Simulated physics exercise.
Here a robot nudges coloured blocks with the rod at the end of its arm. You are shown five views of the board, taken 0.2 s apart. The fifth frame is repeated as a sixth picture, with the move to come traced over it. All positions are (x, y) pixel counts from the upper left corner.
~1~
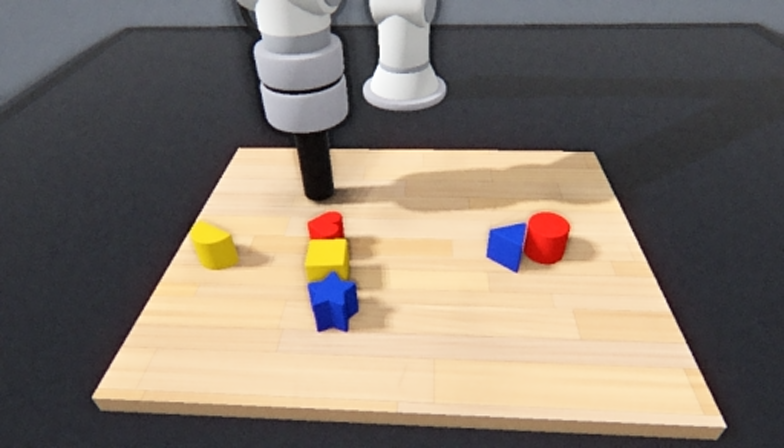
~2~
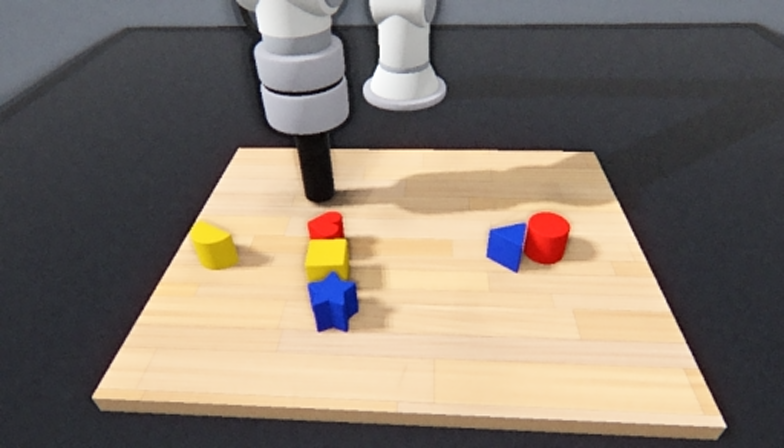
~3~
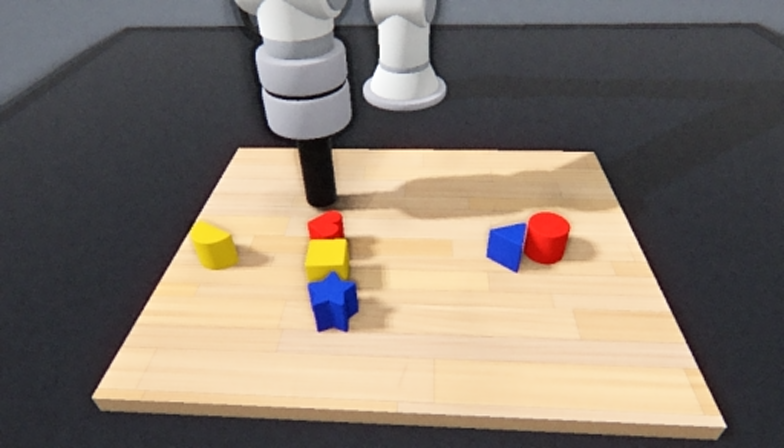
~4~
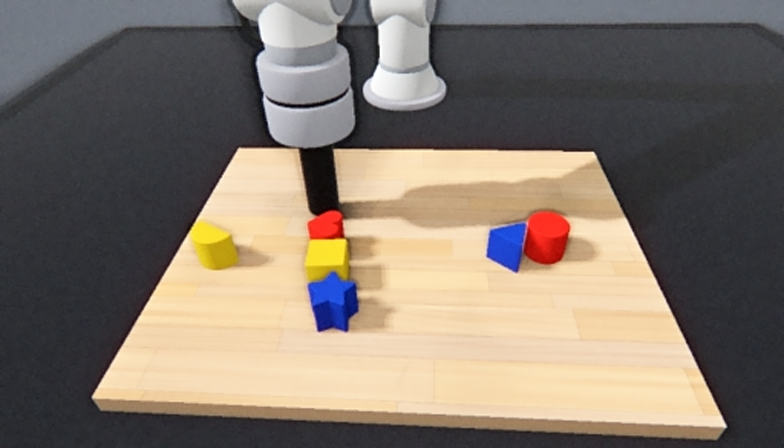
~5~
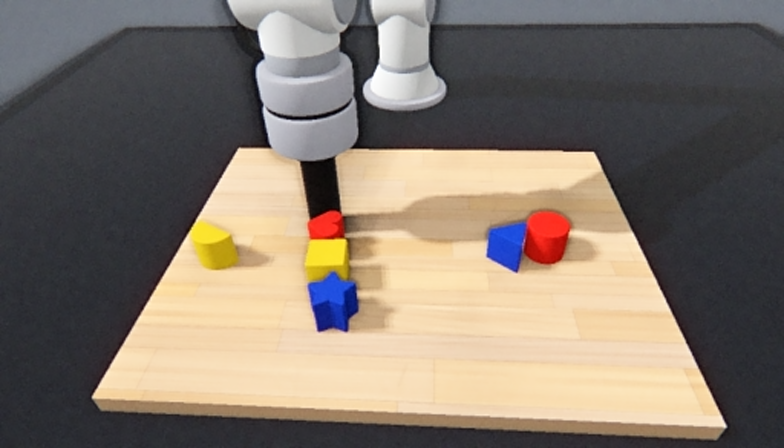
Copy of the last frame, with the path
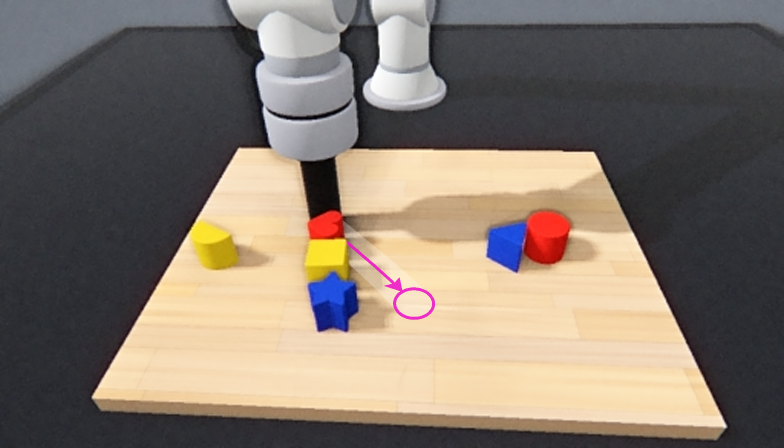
To begin with, a robot arm holds its black rod just behind a column of a red heart, a yellow square block and a blue star on a wooden board. The rod then moves slowly a short way toward the viewer, up to the red heart, while the blocks show no clear movement.
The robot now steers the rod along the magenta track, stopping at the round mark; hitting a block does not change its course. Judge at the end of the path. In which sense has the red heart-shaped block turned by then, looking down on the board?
Its rotation is clockwise.
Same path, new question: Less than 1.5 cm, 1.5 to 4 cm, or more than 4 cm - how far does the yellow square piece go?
Distance: Between 1.5 and 4 cm.
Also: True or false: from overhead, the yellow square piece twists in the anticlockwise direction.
That is true.
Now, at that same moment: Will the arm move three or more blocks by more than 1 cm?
I expect not.
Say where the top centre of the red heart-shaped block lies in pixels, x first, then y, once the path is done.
In the picture, that point is around (328, 239).
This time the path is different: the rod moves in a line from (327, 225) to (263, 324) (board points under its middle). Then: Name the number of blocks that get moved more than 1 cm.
A group of three or more is moved.
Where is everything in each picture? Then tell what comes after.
Tip of the rod at (320, 192), middles of tops, yellow square piece at (326, 251), red heart-shaped block at (326, 222), blue star-shaped block at (331, 288), in the first frame.
Rod at (320, 194), nothing pushed, in the second frame.
Rod at (322, 199), nothing pushed, in the third frame.
Rod at (324, 207), nothing pushed, in the fourth frame.
Rod at (326, 222), yellow square piece at (326, 251), red heart-shaped block at (326, 222), blue star-shaped block at (331, 288), in the fifth frame.
The line goes from (327, 225) to (414, 303).
On the path given first. One third of the way, rod at (353, 243); yellow square piece at (319, 263), turned 30° anticlockwise; red heart-shaped block at (328, 238), turned 80° clockwise; blue star-shaped block at (331, 291).
Two thirds of the way, rod at (383, 268); yellow square piece at (318, 264), turned 30° anticlockwise; red heart-shaped block at (328, 239), turned 90° clockwise; blue star-shaped block at (331, 291).
At the end, rod at (414, 298); yellow square piece at (318, 264), turned 30° anticlockwise; red heart-shaped block at (328, 239), turned 90° clockwise; blue star-shaped block at (331, 291).
